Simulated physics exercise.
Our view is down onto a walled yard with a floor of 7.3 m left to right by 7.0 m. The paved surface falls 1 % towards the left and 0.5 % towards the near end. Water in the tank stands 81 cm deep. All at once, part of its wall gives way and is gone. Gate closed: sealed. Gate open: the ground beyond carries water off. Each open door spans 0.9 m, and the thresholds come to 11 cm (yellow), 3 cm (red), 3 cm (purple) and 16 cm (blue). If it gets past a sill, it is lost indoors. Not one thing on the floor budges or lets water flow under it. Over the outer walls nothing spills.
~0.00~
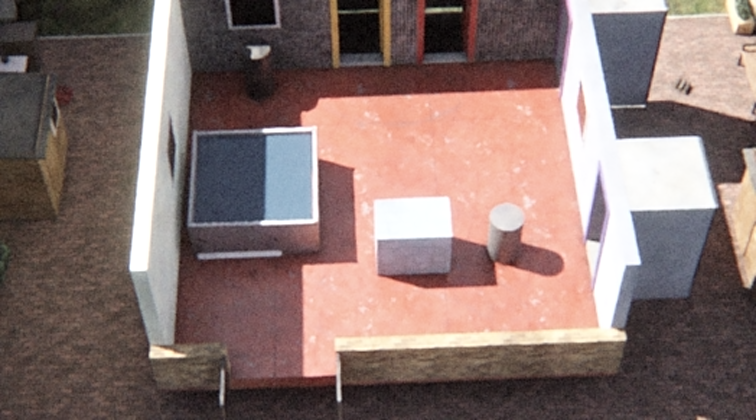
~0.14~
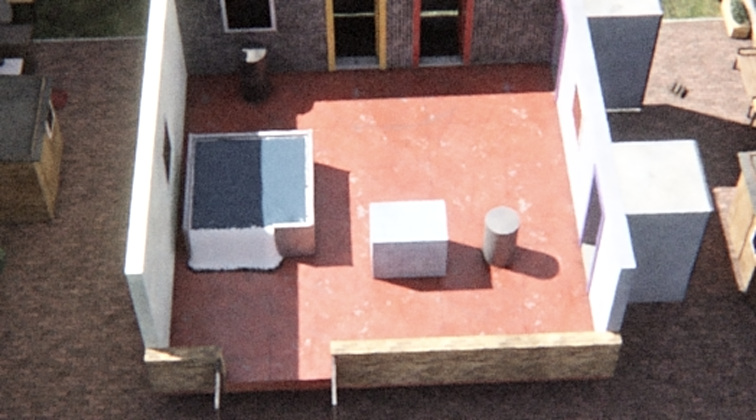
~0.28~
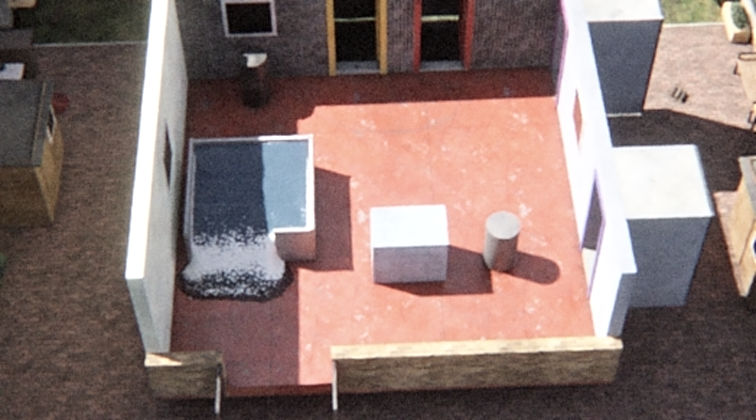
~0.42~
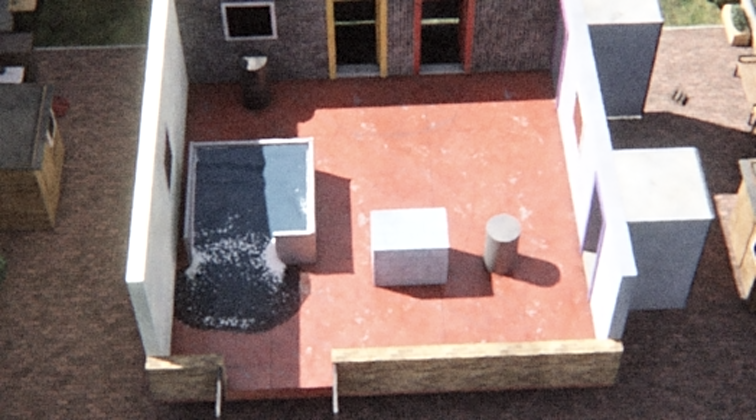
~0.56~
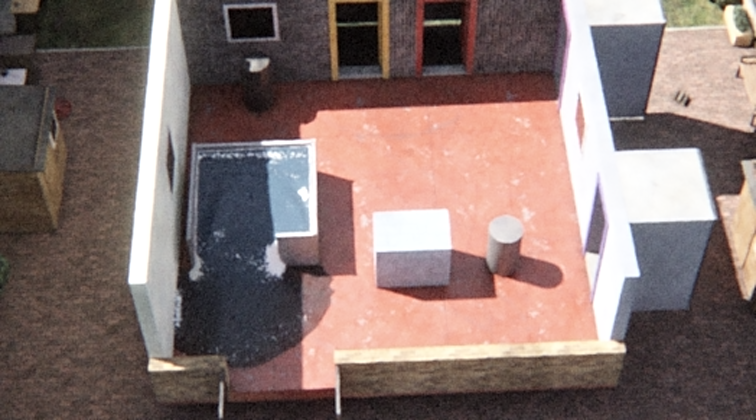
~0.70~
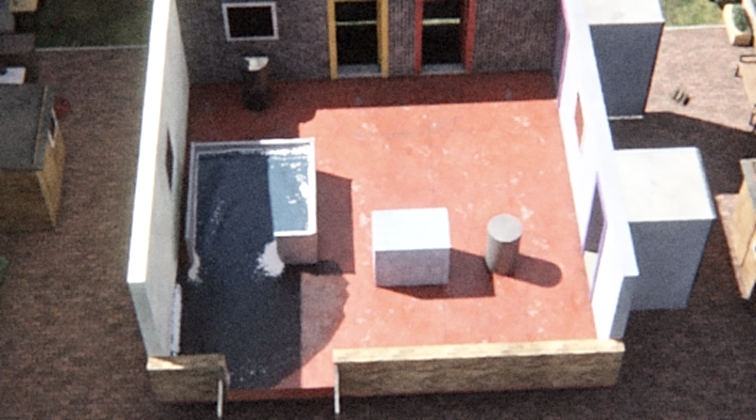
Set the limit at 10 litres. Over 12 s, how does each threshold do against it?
At the yellow door the water stays short of it. At the red door the water stays short of it. At the purple door the water stays short of it. At the blue door the water stays short of it.
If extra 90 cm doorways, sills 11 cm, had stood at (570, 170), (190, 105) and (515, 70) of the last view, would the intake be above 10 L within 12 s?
In sequence the answers are less than that, less than that and less than that.
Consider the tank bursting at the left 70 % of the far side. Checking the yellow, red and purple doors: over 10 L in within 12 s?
Door by door - yellow: Out of bounds, red: Out of bounds, purple: Out of bounds.
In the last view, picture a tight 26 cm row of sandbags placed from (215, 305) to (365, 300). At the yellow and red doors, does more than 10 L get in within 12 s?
Then: Yellow not over, red over.
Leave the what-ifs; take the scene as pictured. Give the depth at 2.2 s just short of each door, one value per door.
Door by door, in cm: Yellow reads 0, red reads 0, purple reads 0, blue reads 0.
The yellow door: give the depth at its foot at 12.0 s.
Depth: Approx. 3.5 cm.
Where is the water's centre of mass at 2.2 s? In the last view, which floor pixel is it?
I'd put it close to (241, 276).
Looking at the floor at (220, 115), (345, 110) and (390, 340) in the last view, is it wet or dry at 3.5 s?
In turn: Not reached, still dry, flooded.
After 1.4 s water covers 15 % of the floor and is deepest (70 cm) near (170, 381); yellow door not reached, red door not reached, purple door not reached, blue door not reached.
After 2.2 s water covers 15 % of the floor and is deepest (54 cm) near (170, 381); yellow door not reached, red door not reached, purple door not reached, blue door not reached.
After 3.5 s water covers 30 % of the floor and is deepest (29 cm) near (185, 318); yellow door not reached, red door not reached, purple door not reached, blue door not reached.
After 7.0 s water covers 55 % of the floor and is deepest (15 cm) near (552, 364); yellow door not reached, red door not reached, purple door not reached, blue door 10 cm at the sill, 0 L in.
After 12.0 s water covers 90 % of the floor and is deepest (8 cm) near (170, 381); yellow door 4 cm at the sill, 0 L in, red door 3 cm at the sill, 1 L in, purple door 2 cm at the sill, 0 L in, blue door 4 cm at the sill, 0 L in.
